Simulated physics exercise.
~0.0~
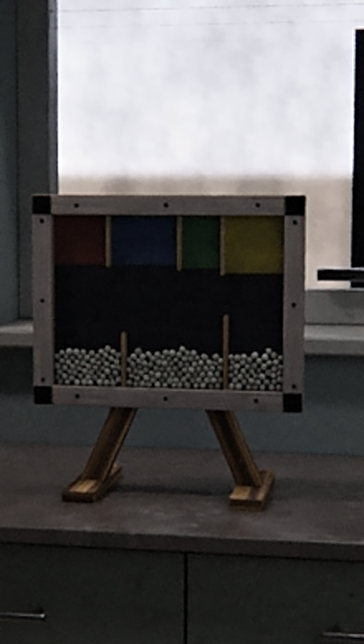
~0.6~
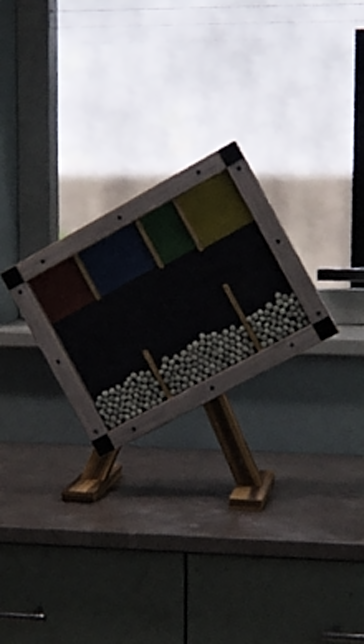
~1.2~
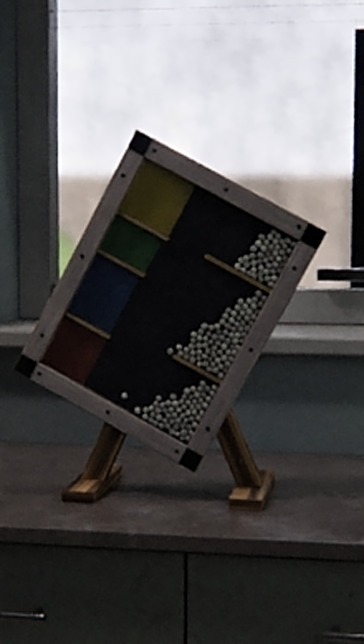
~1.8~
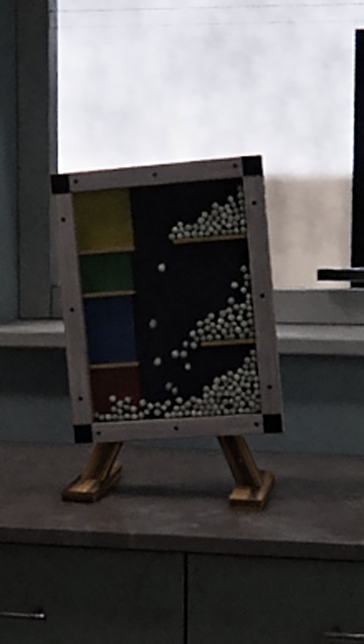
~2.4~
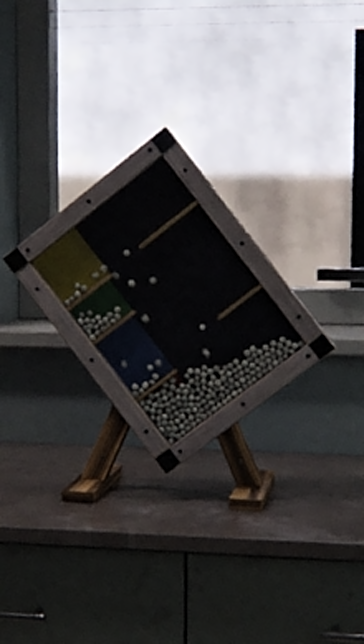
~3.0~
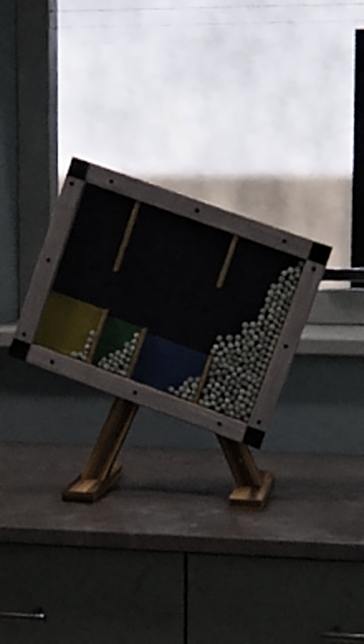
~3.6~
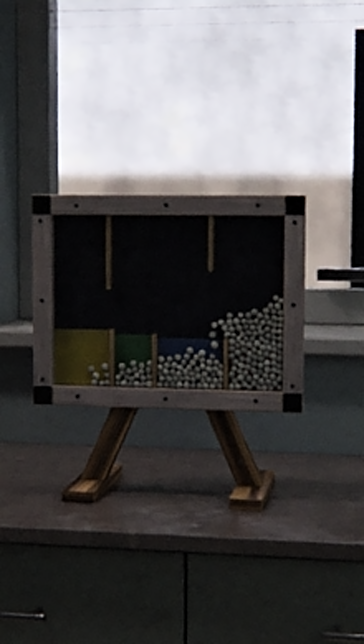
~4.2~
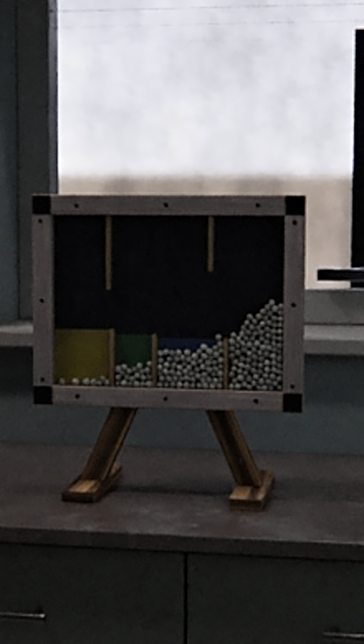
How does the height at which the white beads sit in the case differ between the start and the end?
At first the beads lay in a low layer along the bottom of the case, and at the end the middle of the pile sat a little higher.
On a counter by a window, a framed case of white beads turned counterclockwise on its wooden stand until it was upside down, its beads spilling into the coloured pockets, and they ended up heaped highest at the right, over the red one.
